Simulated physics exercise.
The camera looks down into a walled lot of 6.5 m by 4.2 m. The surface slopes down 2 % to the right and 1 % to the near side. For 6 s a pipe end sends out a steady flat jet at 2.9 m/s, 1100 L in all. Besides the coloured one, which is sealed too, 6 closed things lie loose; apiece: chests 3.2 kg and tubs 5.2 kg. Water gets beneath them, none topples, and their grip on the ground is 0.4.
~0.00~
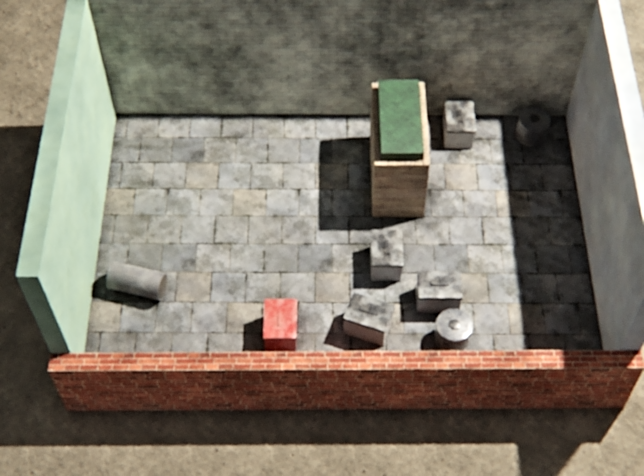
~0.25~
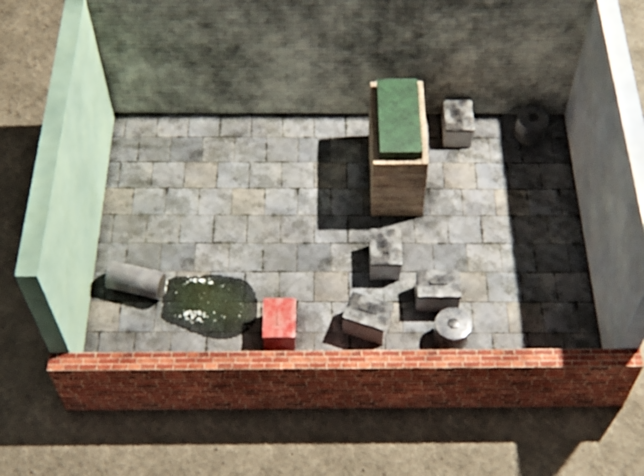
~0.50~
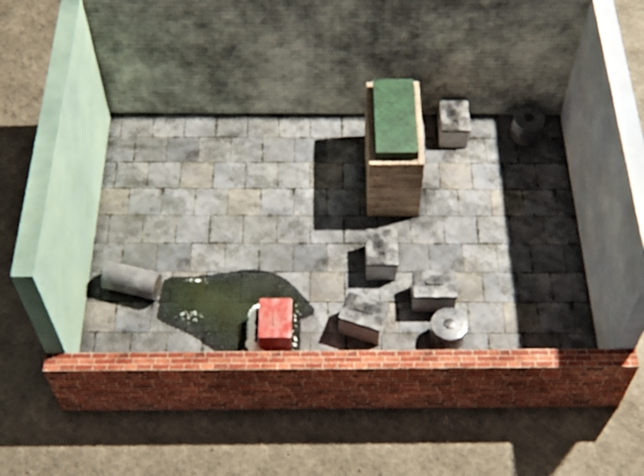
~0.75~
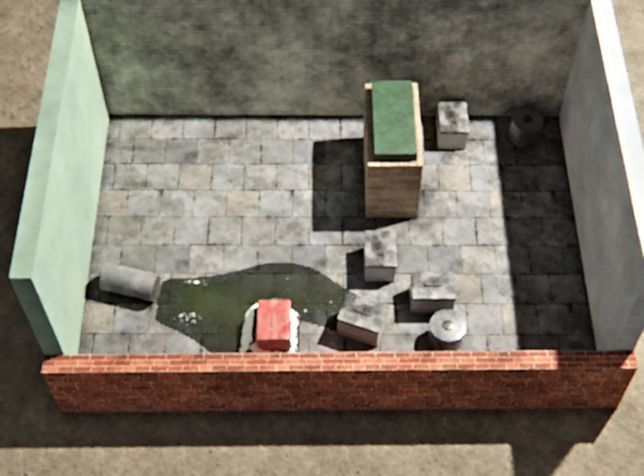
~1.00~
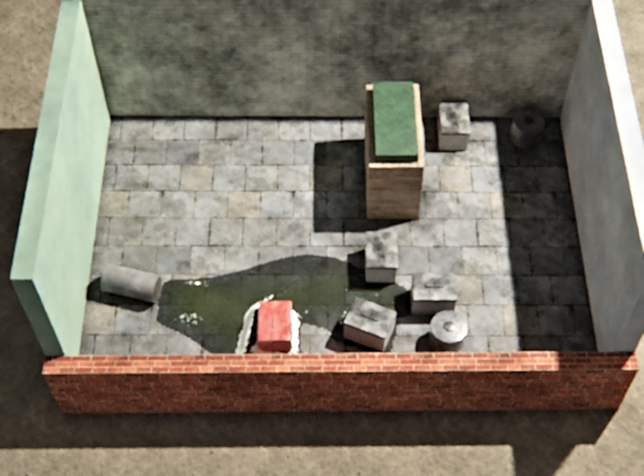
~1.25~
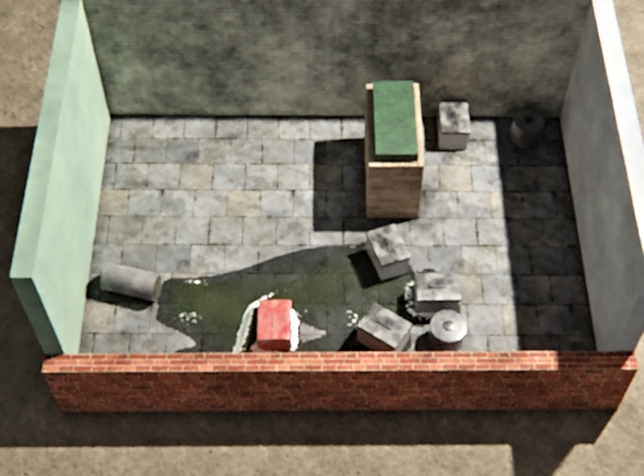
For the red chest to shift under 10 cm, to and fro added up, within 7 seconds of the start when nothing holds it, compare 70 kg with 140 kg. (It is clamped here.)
I expect that only the larger load is enough.
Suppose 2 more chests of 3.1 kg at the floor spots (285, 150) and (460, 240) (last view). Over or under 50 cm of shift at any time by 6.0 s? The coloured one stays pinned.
In turn: Short of it, over.
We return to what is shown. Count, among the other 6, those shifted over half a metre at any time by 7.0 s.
5 of them.
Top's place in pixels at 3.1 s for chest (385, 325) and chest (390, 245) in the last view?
Around (503, 340) and (537, 167).
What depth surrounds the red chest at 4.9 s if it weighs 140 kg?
Roughly 12 cm.
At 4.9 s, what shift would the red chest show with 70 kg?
Roughly 120 cm.
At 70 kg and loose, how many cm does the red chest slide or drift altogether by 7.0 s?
Some 140 cm in all.
After 1.8 s the red chest would be 31 cm from its start with 70 kg and 0 cm from its start with 140 kg; 11 cm of water round it then.
After 3.1 s the red chest would be 71 cm from its start with 70 kg and 0 cm from its start with 140 kg; 12 cm of water round it then.
After 4.9 s the red chest would be 119 cm from its start with 70 kg and 0 cm from its start with 140 kg; 12 cm of water round it then.
After 7.0 s the red chest would be 144 cm from its start with 70 kg and 0 cm from its start with 140 kg; 3 cm of water round it then.
